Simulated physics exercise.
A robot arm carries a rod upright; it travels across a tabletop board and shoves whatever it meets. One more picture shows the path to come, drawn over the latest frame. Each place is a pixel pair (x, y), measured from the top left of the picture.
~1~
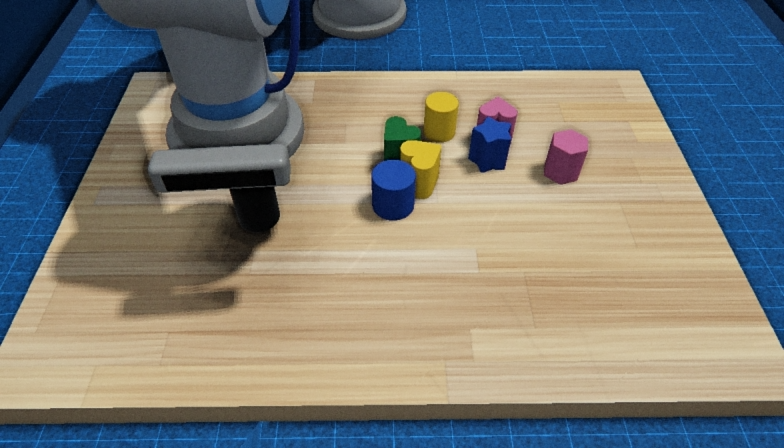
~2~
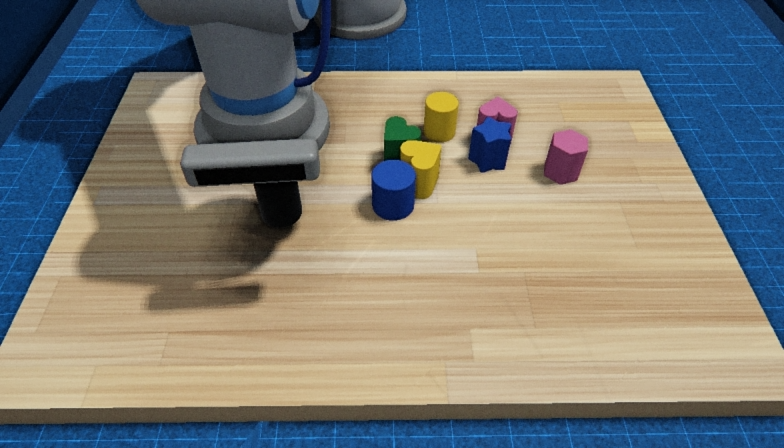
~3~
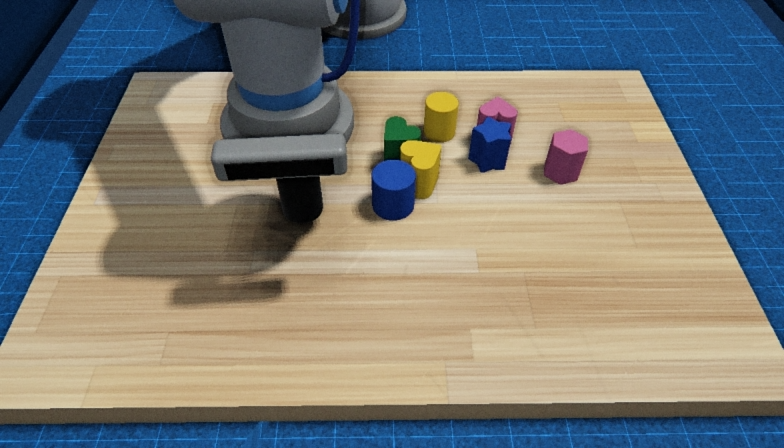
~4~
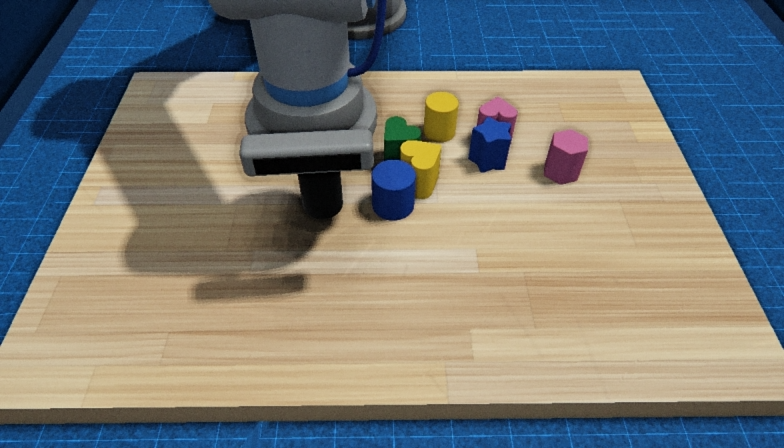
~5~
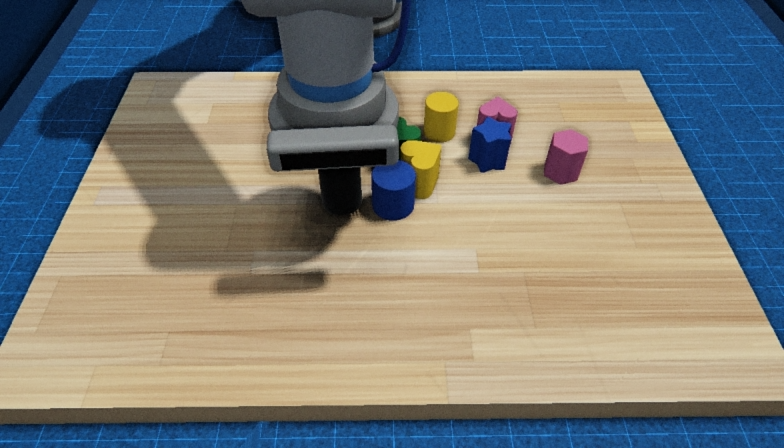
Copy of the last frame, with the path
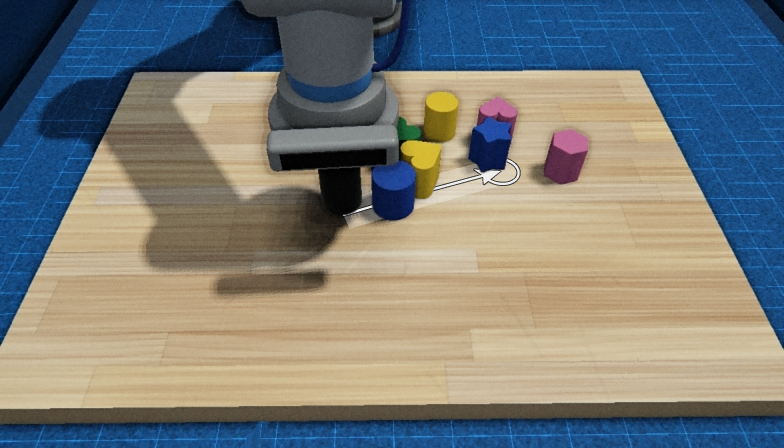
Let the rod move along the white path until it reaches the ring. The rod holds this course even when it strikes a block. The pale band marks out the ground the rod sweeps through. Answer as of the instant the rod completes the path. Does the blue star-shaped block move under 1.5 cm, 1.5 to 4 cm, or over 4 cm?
Final distance: 1.5 to 4 cm.
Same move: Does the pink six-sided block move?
No, I don't think so.
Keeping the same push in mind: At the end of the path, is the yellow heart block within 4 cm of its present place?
No, I don't think so.
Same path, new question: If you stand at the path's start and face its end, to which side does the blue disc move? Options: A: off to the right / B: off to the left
(A)
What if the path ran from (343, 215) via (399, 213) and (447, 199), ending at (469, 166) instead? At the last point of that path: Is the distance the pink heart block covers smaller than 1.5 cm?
The answer is yes.
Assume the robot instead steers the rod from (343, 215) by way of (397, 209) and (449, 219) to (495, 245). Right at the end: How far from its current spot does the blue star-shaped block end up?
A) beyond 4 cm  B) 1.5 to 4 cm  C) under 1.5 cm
I'll go with C - under 1.5 cm.
Drawn move, from (343, 215) directly to (500, 171).
What follows on the original path. One third of the way, rod (399, 186); blue disc (442, 169); yellow heart block (441, 144), turned 60° anticlockwise.
Two thirds of the way, rod (452, 172); blue disc (490, 170); yellow heart block (466, 128), turned 100° anticlockwise; blue star-shaped block (502, 125), turned 25° clockwise; pink heart block (501, 106).
At the end, rod (503, 159); blue disc (507, 172); yellow heart block (472, 119), turned 150° anticlockwise; blue star-shaped block (513, 119), turned 30° clockwise; pink heart block (506, 100), turned 30° anticlockwise; pink six-sided block still.
